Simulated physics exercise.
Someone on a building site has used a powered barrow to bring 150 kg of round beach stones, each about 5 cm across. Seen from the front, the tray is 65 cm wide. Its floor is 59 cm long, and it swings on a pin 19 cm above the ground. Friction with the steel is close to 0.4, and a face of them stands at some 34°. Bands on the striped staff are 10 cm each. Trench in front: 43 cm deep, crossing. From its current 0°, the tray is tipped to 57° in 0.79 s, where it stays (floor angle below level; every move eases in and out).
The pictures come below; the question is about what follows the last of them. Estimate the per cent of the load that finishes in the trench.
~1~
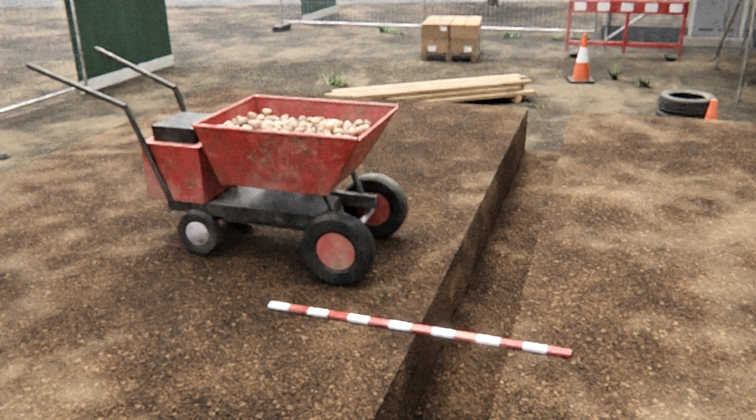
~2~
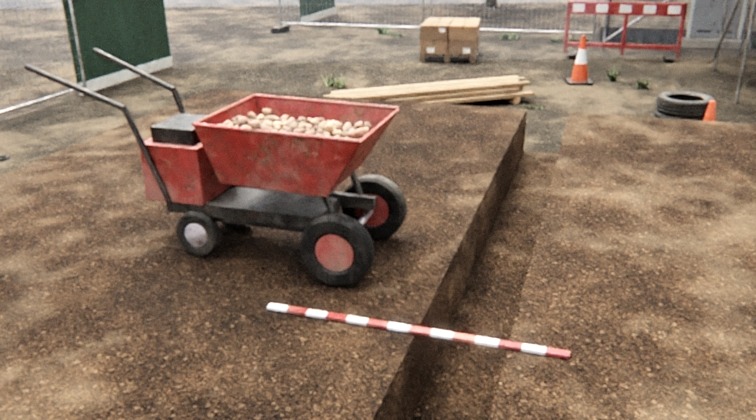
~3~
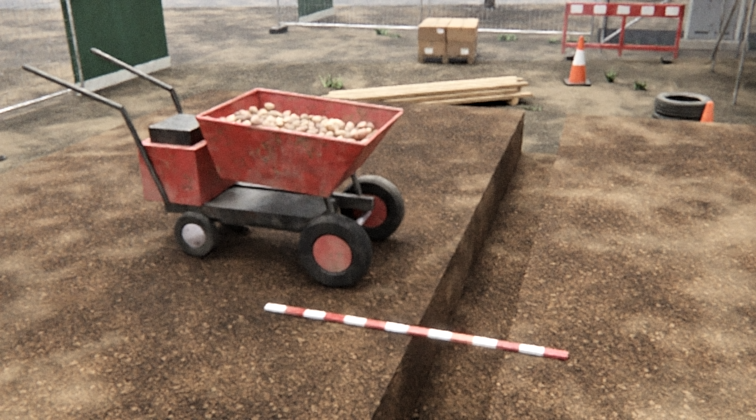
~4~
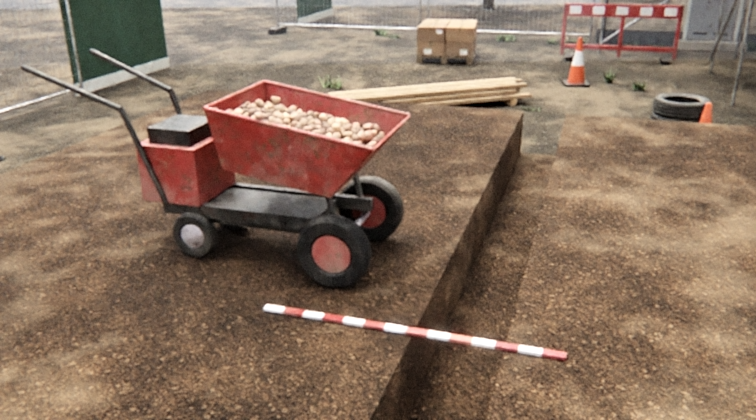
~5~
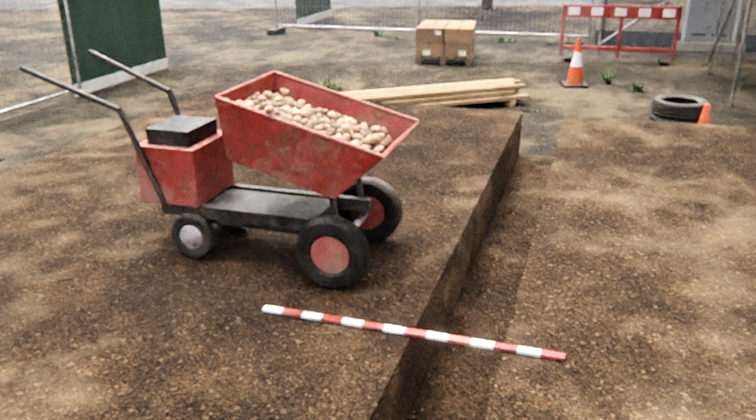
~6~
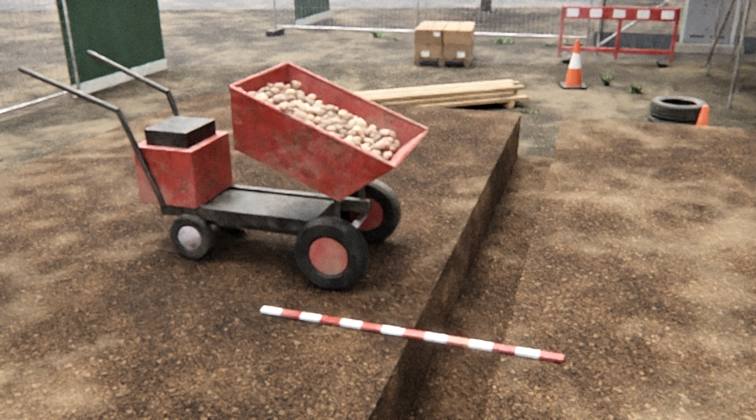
Roughly 37 percent.
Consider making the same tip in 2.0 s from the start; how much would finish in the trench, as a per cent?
I'd put it at some 55 in a hundred.
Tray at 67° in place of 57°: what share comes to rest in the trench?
It comes out at about 60 percent.
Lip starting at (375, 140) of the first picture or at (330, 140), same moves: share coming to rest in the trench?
About 30 per cent from the first spot, about 55 from the second.
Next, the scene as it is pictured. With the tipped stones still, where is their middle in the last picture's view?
The middle should be near (501, 346).
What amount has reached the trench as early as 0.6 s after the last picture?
About 10%.
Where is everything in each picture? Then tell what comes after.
The first picture shows lip at (358, 140), floor tilted 0°, highest stones at (287, 123).
In the second picture, the tray is at 1°, its lip at (359, 142); the top of the load is at (287, 123).
The third picture shows lip at (364, 145), floor tilted 4°, highest stones at (265, 115).
The fourth picture shows lip at (372, 150), floor tilted 9°, highest stones at (266, 108).
In the fifth picture, the tray is at 15°, its lip at (383, 157); the top of the load is at (270, 100).
In the sixth picture, the tray is at 22°, its lip at (394, 167); the top of the load is at (279, 91).
Then, 0.3 s after the last picture the floor is at 48°, 100 % in the tray; the foremost stones are at (421, 189).
Then, 0.6 s after the last picture the floor is at 57°, 88 % in the tray, 12 % in the trench; the foremost stones are at (505, 238).
Then, 0.9 s after the last picture the floor is at 57°, 55 % in the tray, 23 % in the trench, 22 % past the trench; the foremost stones are at (639, 316).
Then, 2.9 s after the last picture the floor is at 57°, 41 % in the tray, 37 % in the trench, 22 % past the trench; the foremost stones are past the picture's edge.
